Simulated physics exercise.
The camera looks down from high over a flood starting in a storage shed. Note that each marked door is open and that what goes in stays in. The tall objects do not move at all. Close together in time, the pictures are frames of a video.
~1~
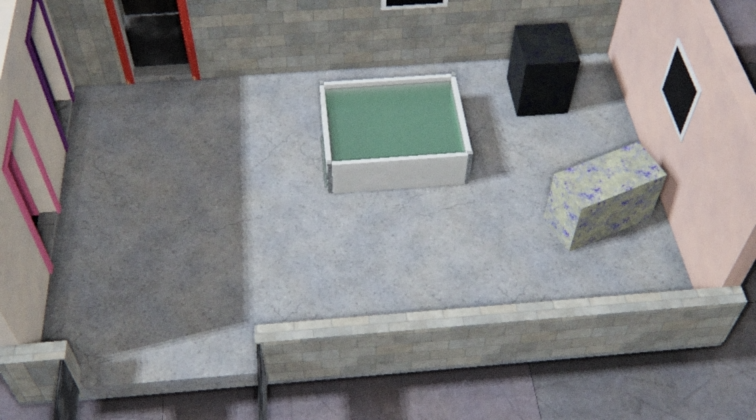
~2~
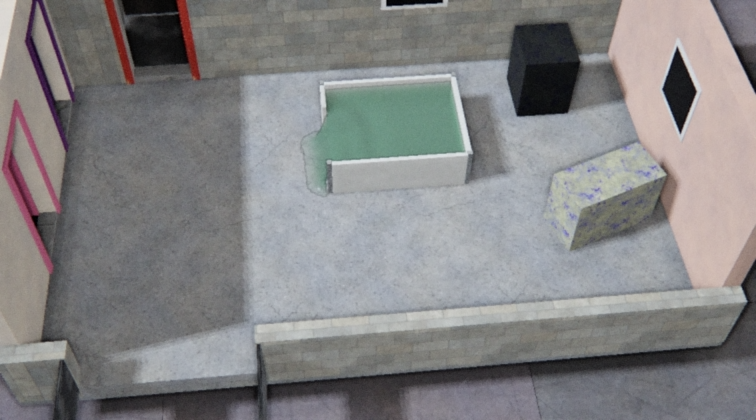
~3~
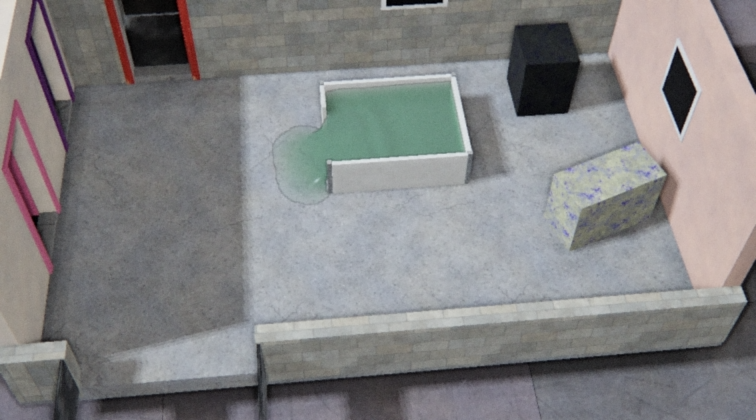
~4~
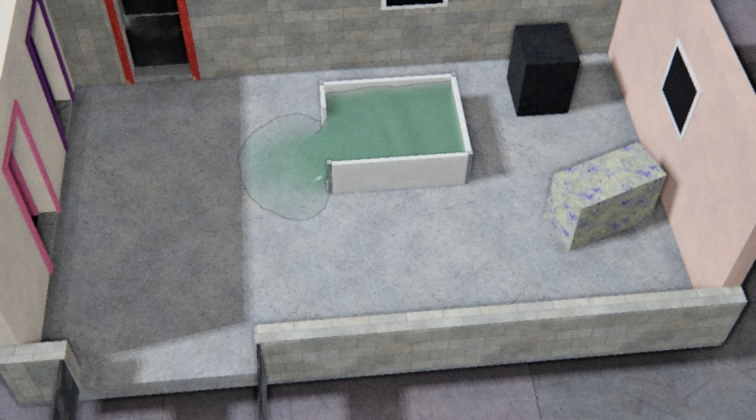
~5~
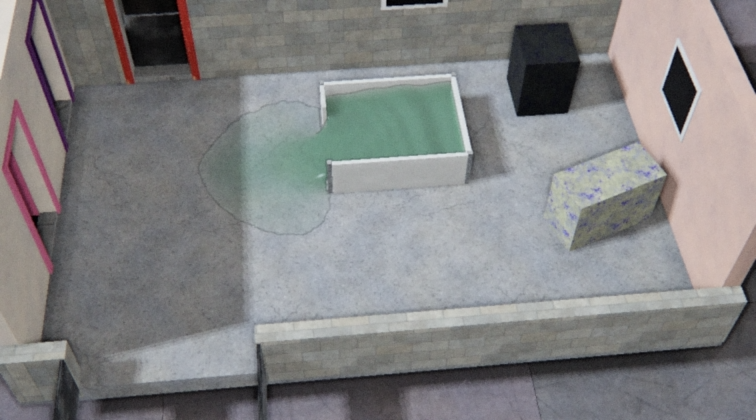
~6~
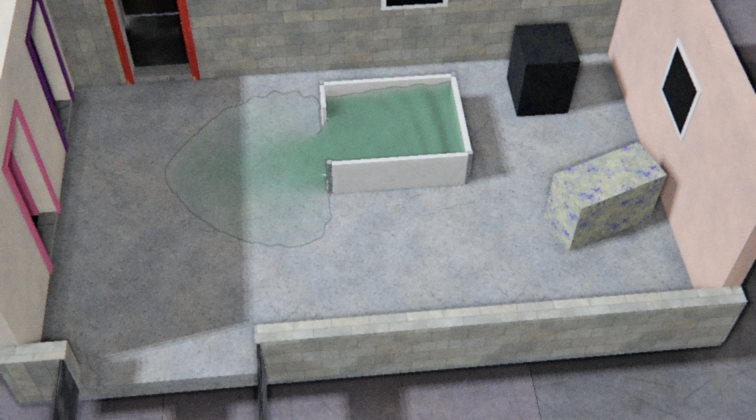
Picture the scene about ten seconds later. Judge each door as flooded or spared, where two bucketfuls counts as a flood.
The red door is spared, the purple door is flooded, the pink door is flooded.
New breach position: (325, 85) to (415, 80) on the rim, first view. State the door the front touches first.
Answer: The red one.
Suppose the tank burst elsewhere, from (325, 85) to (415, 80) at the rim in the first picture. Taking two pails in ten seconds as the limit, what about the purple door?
Note: Purple door admits more.
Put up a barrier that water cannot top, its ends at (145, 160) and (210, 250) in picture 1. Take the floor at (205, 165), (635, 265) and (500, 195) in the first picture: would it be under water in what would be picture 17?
Taking them in order, I'd say soaked, parched and parched.
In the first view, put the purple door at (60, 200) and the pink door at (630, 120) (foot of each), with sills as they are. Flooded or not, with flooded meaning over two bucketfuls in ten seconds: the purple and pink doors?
I reckon the purple door admits more while the pink door admits less.
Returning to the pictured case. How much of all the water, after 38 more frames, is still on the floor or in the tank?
About 80 per cent.
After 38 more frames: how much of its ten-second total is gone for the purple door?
Share by then: 100 in a hundred.
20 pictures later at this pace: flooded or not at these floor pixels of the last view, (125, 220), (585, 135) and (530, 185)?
Lab note, in the order given: Wet through, unwetted, unwetted.
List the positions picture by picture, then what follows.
In the first frame, the open tank at (394, 121) is whole and still.
In the second frame, water pours out at (330, 153) and has run to (316, 135).
In the third frame, the front is at (280, 144), out from the gap at (330, 154).
In the fourth frame, water pours out at (330, 156) and has run to (248, 149).
In the fifth frame, water pours out at (330, 155) and has run to (207, 161).
In the sixth frame, the front is at (173, 179), out from the gap at (330, 155).
A moment on, water covers 25 % of the floor; the red door not reached, the purple door not reached, the pink door not reached.
Next, water covers 40 % of the floor; the red door wet at the sill, nothing in, the purple door under two buckets in, the pink door under two buckets in.
Then, water covers 40 % of the floor; the red door wet at the sill, nothing in, the purple door over two buckets in, the pink door over two buckets in.
Later, water covers 45 % of the floor; the red door wet at the sill, nothing in, the purple door over two buckets in, the pink door far over two buckets in.
In the end, water covers 60 % of the floor; the red door wet at the sill, nothing in, the purple door far over two buckets in, the pink door far over two buckets in.
